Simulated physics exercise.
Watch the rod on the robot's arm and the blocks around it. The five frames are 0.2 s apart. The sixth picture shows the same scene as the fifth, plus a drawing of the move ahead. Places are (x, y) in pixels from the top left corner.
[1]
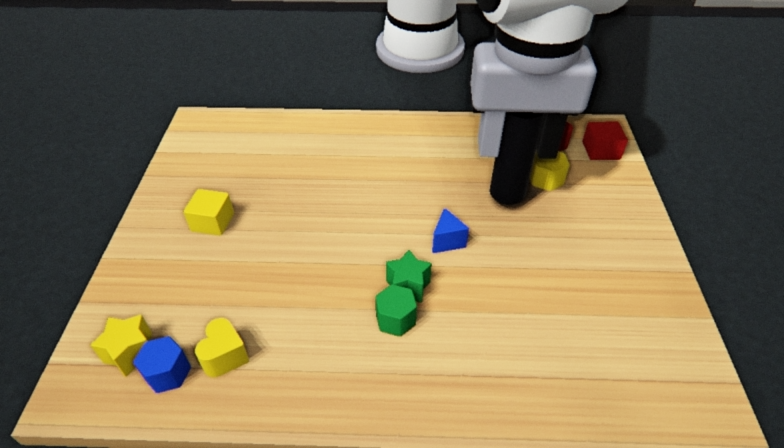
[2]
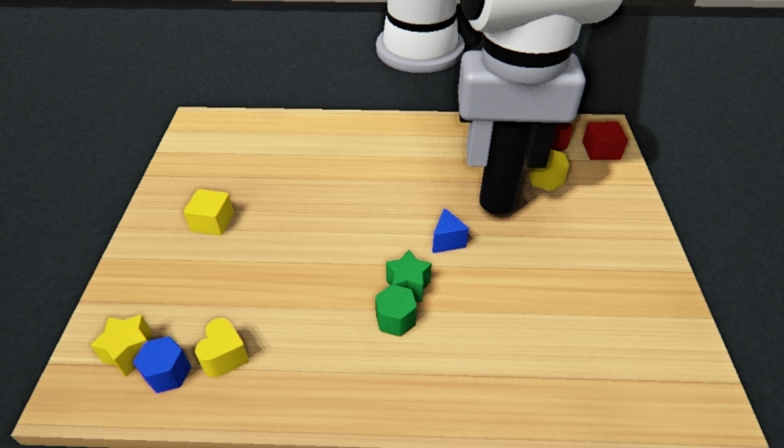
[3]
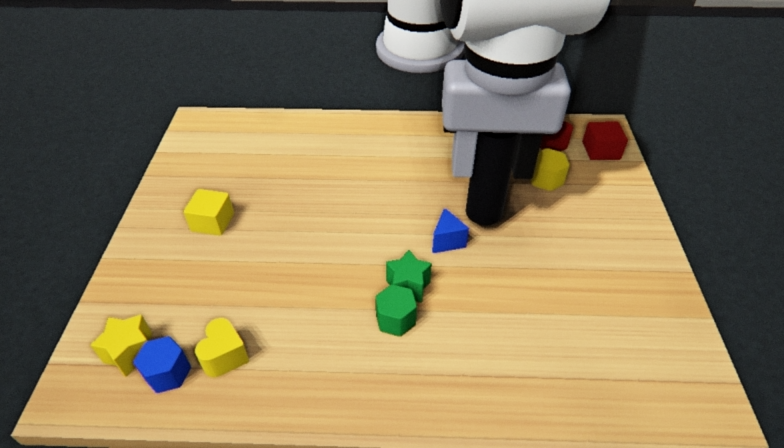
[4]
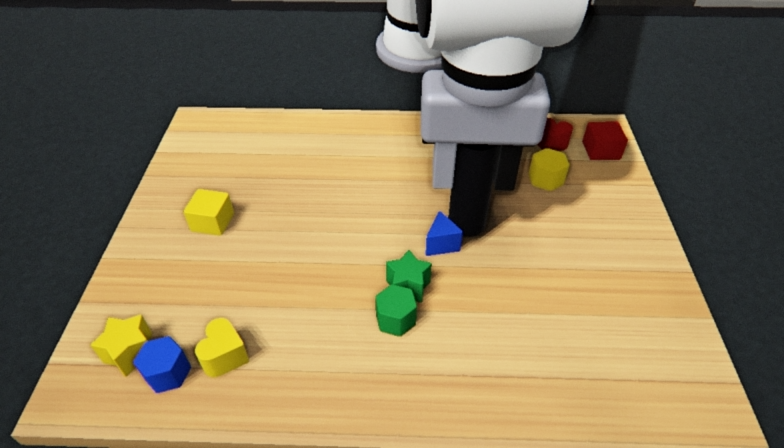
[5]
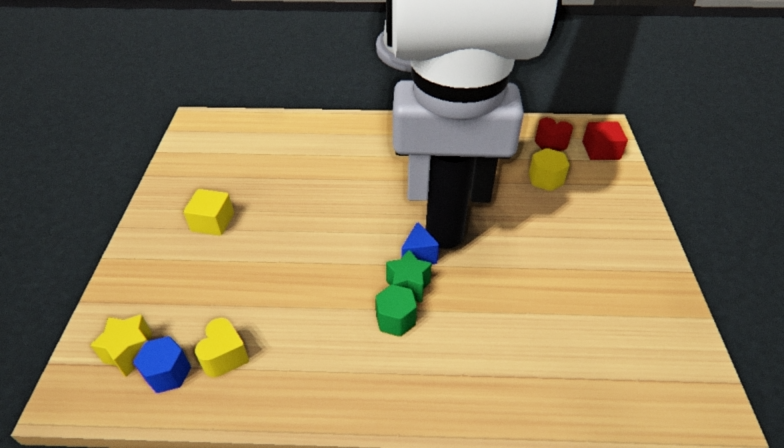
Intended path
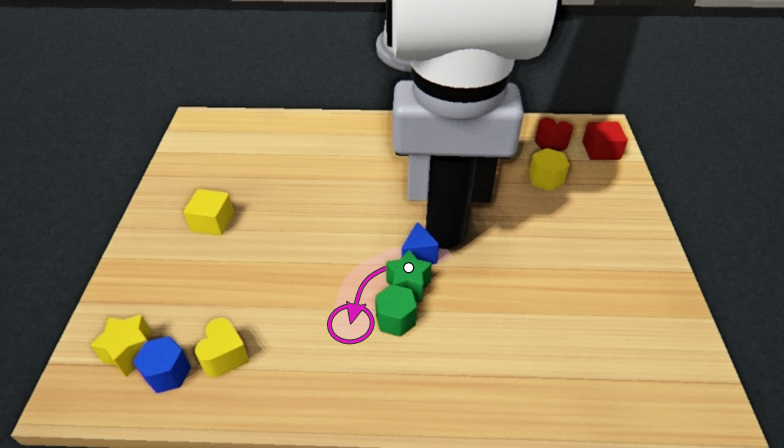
On a wooden board scattered with colored blocks, a robot arm's black rod moved left and toward the front, then pushed the blue triangular block left, close to the green star.
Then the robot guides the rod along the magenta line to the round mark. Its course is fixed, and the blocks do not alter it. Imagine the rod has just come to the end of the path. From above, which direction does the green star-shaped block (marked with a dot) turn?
Watching from overhead, you'd notice the green star-shaped block rotating counter-clockwise.
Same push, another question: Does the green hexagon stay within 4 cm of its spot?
Final answer: Yes.
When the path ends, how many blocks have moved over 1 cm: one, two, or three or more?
Shifted over 1 cm: Three or more.
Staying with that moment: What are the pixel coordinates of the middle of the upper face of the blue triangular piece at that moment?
If I read the scene right, the answer is (326, 266).
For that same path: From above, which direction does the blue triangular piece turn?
Looking down, it rotates clockwise.
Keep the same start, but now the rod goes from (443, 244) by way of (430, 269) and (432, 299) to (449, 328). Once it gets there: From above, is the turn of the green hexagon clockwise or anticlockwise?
It goes anticlockwise.
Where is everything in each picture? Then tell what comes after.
In the first frame, tip of the rod at (507, 193), middles of tops, green hexagon at (396, 301), green star-shaped block at (409, 268), blue triangular piece at (449, 223).
In the second frame, rod at (497, 202), nothing pushed.
In the third frame, rod at (484, 213), nothing pushed.
In the fourth frame, rod at (466, 224), blue triangular piece at (443, 226).
In the fifth frame, rod at (444, 235), green hexagon at (396, 301), green star-shaped block at (409, 268), blue triangular piece at (419, 238).
The line goes from (443, 244) through (403, 261) and (364, 283) to (351, 323); the dot is on the green star-shaped block.
On the path given first. One third of the way, rod at (402, 252); green hexagon at (397, 310); green star-shaped block at (398, 274), turned 45° anticlockwise; blue triangular piece at (371, 250).
Two thirds of the way, rod at (363, 275); green hexagon at (398, 315); green star-shaped block at (392, 284), turned 90° anticlockwise; blue triangular piece at (328, 265), turned 40° clockwise.
At the end, rod at (350, 315); green hexagon at (416, 331); green star-shaped block at (390, 299), turned 130° anticlockwise; blue triangular piece at (326, 266), turned 45° clockwise.
